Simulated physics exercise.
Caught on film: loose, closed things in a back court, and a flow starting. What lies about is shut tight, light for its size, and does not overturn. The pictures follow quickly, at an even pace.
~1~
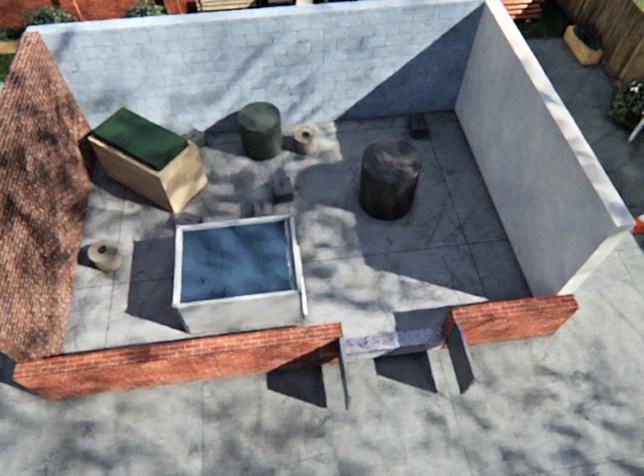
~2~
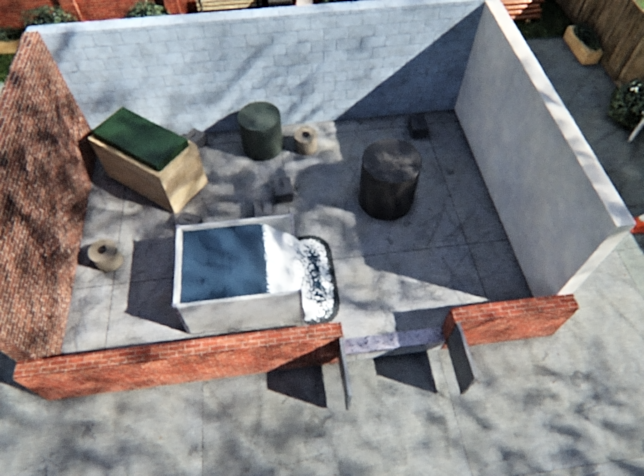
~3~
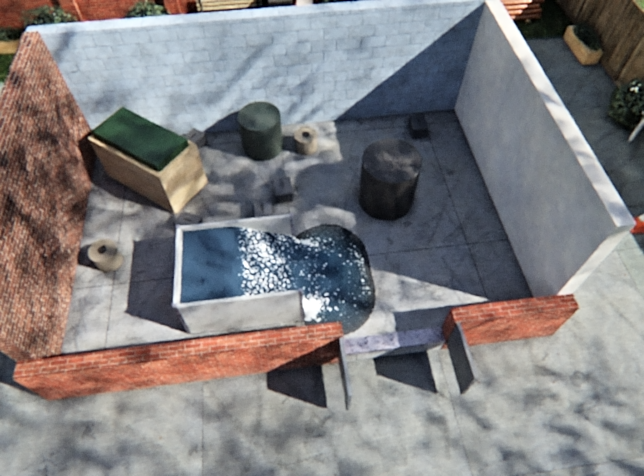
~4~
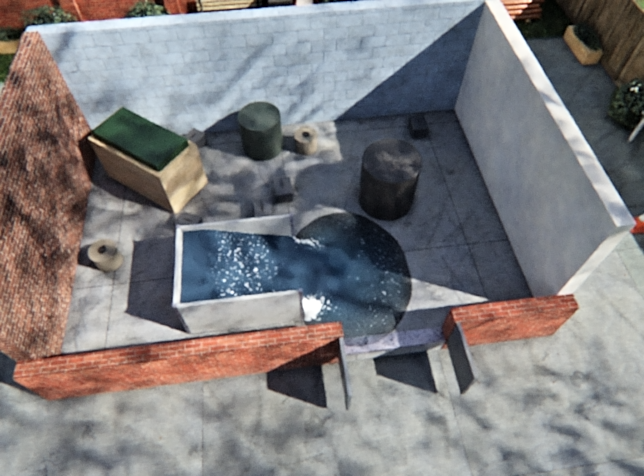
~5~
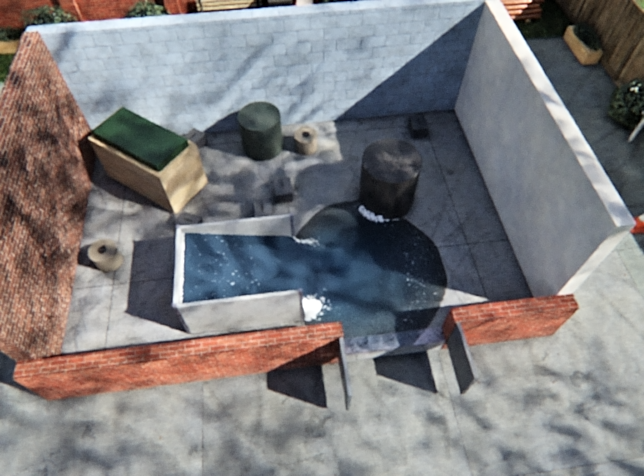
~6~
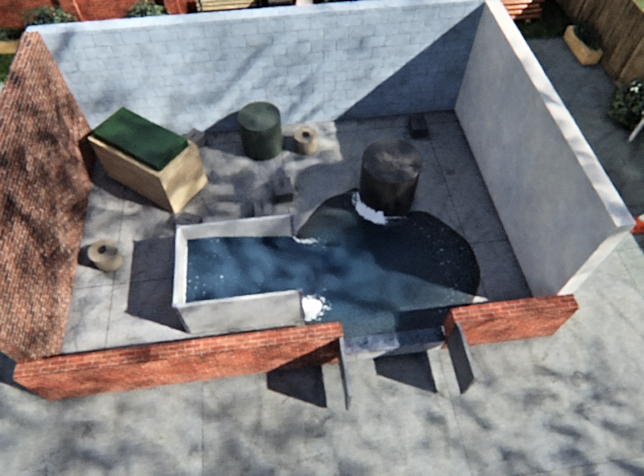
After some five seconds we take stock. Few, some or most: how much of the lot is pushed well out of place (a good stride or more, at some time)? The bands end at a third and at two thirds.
It is less than a third.
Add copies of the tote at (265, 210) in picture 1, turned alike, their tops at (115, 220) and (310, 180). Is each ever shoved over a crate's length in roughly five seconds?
In that order: Short of that, no.
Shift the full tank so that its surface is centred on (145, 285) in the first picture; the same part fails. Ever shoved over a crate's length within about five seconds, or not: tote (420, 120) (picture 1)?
For that one: Yes.
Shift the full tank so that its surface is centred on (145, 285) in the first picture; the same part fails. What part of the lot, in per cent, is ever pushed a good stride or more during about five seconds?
I make it 10 per cent.
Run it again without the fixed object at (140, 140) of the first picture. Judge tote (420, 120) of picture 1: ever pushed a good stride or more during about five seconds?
Answer: That far or more.
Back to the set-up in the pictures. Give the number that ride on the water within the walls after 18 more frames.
I count 2.
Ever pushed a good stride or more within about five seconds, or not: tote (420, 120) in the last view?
Verdict: Pushed that far.
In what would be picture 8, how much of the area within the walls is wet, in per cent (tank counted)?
Roughly 35 per cent.
A moment on, 0 of 7 are well off their spots; 0 afloat.
Next, 0 of 7 are well off their spots; 0 afloat.
Later, 1 of 7 are well off their spots; 2 afloat.
In the end, 2 of 7 are well off their spots, and 2 have been at some point; 2 afloat.
